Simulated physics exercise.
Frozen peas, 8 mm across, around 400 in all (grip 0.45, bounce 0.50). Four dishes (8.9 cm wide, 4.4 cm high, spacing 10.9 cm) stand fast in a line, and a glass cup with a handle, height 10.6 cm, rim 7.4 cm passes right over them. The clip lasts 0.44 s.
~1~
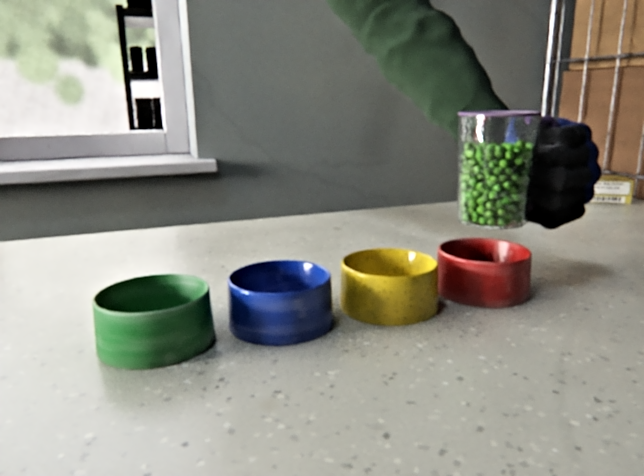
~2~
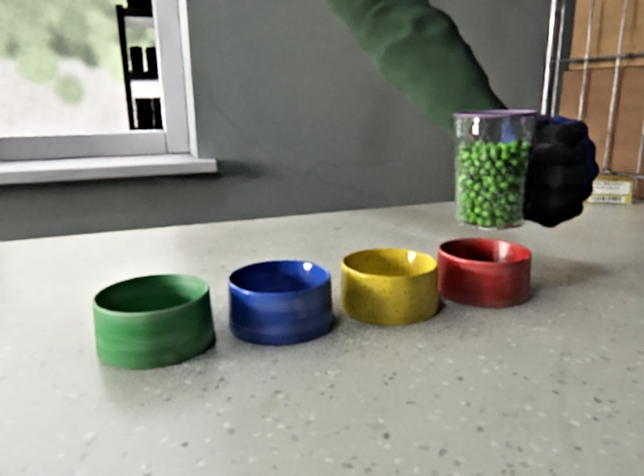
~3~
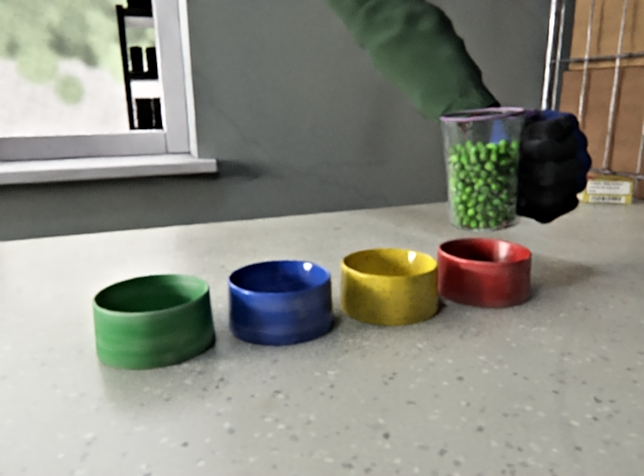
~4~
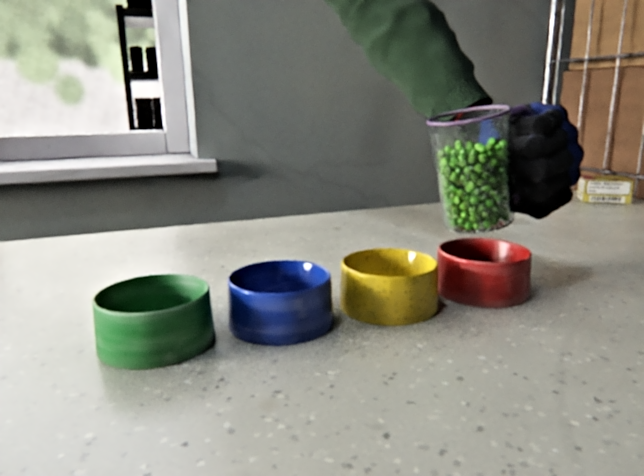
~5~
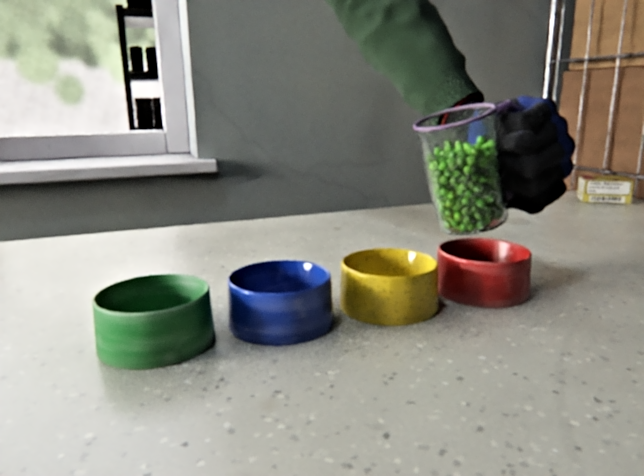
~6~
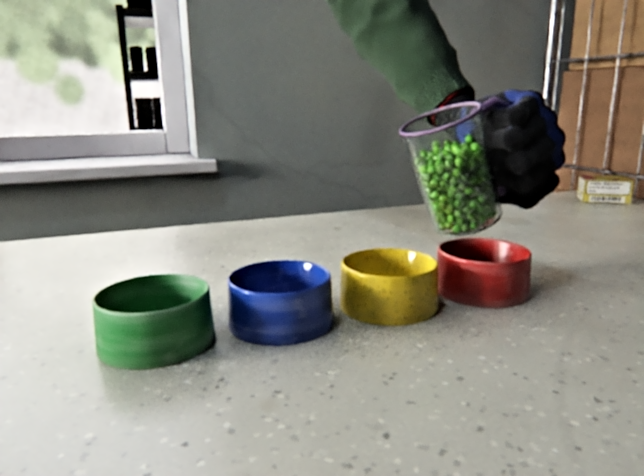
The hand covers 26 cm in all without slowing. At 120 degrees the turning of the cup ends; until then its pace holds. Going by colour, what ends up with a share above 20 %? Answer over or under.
Red under, blue under, green over, yellow under, counter under.
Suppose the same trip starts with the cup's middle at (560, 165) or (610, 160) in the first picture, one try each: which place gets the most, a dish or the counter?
Most goes to: Blue; counter.
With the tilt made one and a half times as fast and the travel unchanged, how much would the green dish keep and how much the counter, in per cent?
Green 10; counter 30.
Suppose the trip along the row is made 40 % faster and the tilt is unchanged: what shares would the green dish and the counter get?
Then: Green 100, counter 0.
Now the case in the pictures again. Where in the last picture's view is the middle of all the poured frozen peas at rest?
Around (159, 310).
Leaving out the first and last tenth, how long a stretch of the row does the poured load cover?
About 5 cm.
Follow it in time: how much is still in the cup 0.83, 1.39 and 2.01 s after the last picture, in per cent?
About 100, 95, 0.
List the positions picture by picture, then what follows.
Cup at (495, 168), tilt 0 degrees, lip at (467, 114), moved 0.0 cm; middle of the pieces at (495, 186); red dish at (484, 250); yellow dish at (389, 262); blue dish at (280, 276); green dish at (153, 293), in the first picture.
Cup at (492, 169), tilt 2 degrees, lip at (462, 116), moved 0.4 cm; middle of the pieces at (493, 187), in the second picture.
Cup at (483, 169), tilt 6 degrees, lip at (448, 120), moved 1.5 cm; middle of the pieces at (485, 187), in the third picture.
Cup at (474, 170), tilt 11 degrees, lip at (434, 124), moved 2.6 cm; middle of the pieces at (477, 188), in the fourth picture.
Cup at (464, 171), tilt 16 degrees, lip at (420, 129), moved 3.7 cm; middle of the pieces at (468, 188), in the fifth picture.
Cup at (454, 171), tilt 21 degrees, lip at (406, 135), moved 4.8 cm; middle of the pieces at (460, 188); red dish at (484, 250); yellow dish at (389, 262); blue dish at (280, 276); green dish at (153, 293), in the sixth picture.
Then, 0.83 s after the last picture, tilt 67 degrees; cup holds 100 %.
Then, 1.39 s after the last picture, tilt 98 degrees; cup holds 95 %.
Then, 2.01 s after the last picture, tilt 120 degrees; cup holds 0 %, green 95 %.
In the end, red 0 %, blue 0 %, green 100 %, yellow 0 %, counter 0 %.
